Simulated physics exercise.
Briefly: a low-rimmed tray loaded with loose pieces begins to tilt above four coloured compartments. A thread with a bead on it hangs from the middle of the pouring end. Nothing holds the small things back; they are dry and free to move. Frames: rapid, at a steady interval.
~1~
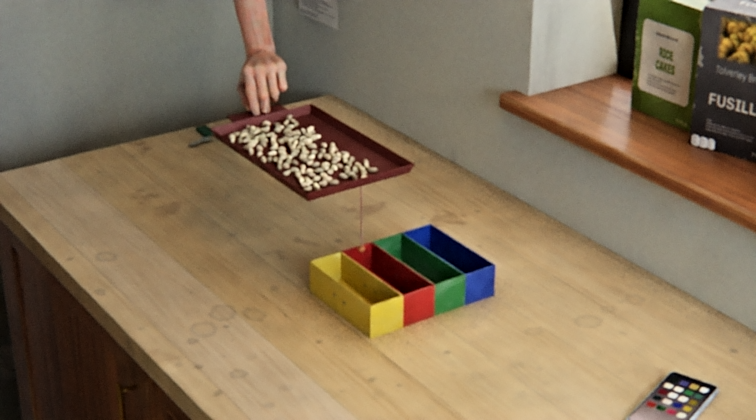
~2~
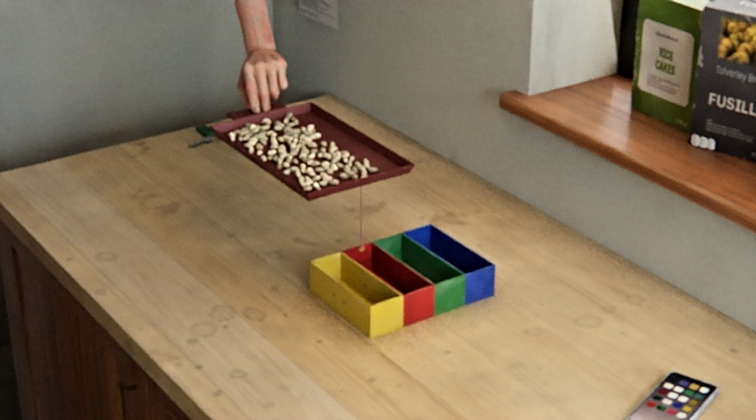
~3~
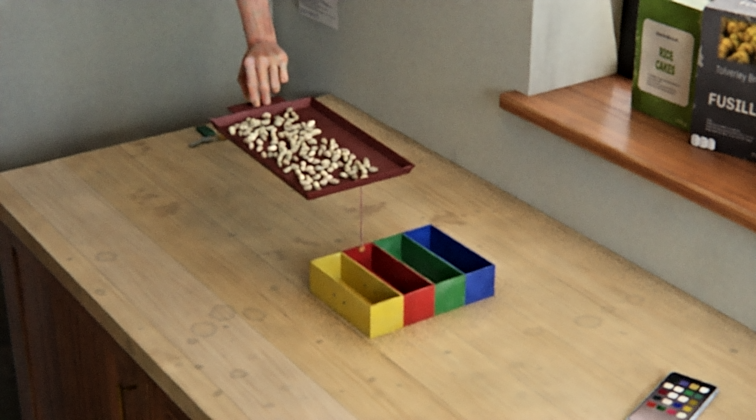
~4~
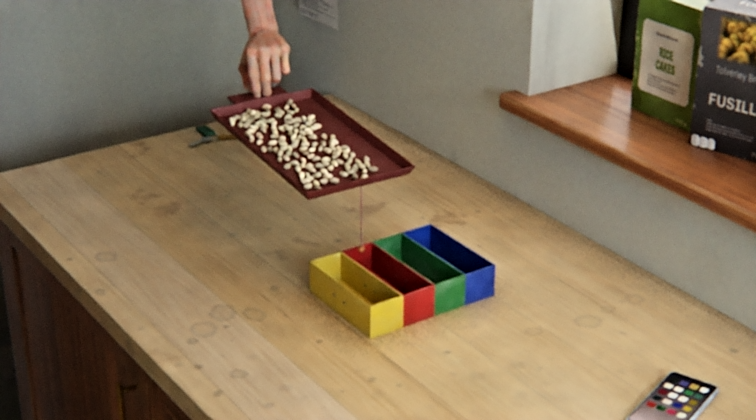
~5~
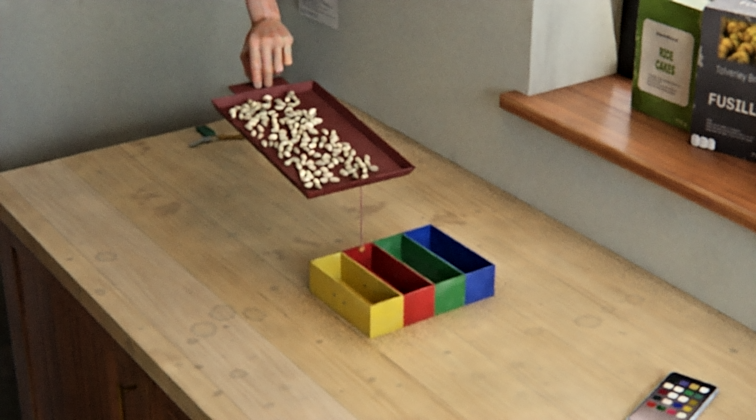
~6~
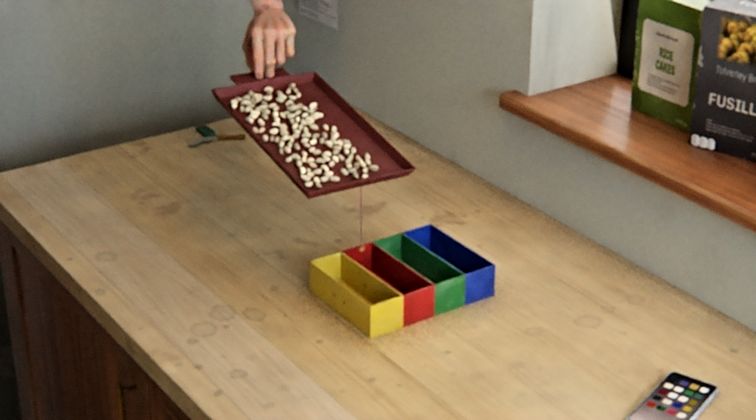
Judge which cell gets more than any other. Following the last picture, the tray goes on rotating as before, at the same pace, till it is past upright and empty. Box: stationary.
Most goes to the green cell.
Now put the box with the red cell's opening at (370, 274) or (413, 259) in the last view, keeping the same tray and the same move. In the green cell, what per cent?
Close to 40 in a hundred, then close to 20 in a hundred.
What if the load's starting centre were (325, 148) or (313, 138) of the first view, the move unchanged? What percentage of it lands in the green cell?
You'd get about 40 per cent first and about 50 per cent second.
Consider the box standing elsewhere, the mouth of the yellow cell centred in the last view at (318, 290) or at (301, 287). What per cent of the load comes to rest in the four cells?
80 % for the first, 70 % for the second.
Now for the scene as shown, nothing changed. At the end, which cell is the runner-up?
Red.
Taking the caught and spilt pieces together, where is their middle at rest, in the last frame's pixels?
At about (412, 288), give or take.
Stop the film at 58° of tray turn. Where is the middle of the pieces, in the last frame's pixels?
Centre estimate: (372, 167).
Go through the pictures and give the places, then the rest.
In the first frame, corners of the pouring end near (308, 192) and (409, 164), level; middle of the load near (295, 152), white beans; bead on its thread near (361, 249); yellow cell near (386, 314); red cell near (418, 303); green cell near (449, 292); blue cell near (480, 282).
In the second frame, corners of the pouring end near (308, 192) and (409, 164), level; middle of the load near (295, 150).
In the third frame, corners of the pouring end near (308, 191) and (409, 164), tipped barely, lowest at the right corner; middle of the load near (295, 147).
In the fourth frame, corners of the pouring end near (309, 191) and (410, 165), tipped a little, lowest at the right corner; middle of the load near (295, 142).
In the fifth frame, corners of the pouring end near (309, 190) and (410, 166), tipped a little, lowest at the right corner; middle of the load near (296, 137).
In the sixth frame, corners of the pouring end near (310, 190) and (410, 167), tipped a little, lowest at the right corner; middle of the load near (297, 132); yellow cell near (386, 314); red cell near (418, 303); green cell near (449, 292); blue cell near (480, 282).
Shortly afterwards, tray tipped steeply; the bulk on the tray; only a few in the green cell; only a few in the blue cell; a little falling or outside the box.
Next, tray tipped right over; only a few on the tray; near a third in the green cell; near a quarter in the red cell; a little in the blue cell; a little in the yellow cell; a little falling or outside the box.
Some moments later, tray tipped past a quarter turn; near half in the green cell; near a quarter in the red cell; a little in the yellow cell; a little in the blue cell; only a few falling or outside the box.
In the end, tray tipped past a quarter turn; near half in the green cell; near a quarter in the red cell; a little in the yellow cell; a little in the blue cell; only a few outside the box.
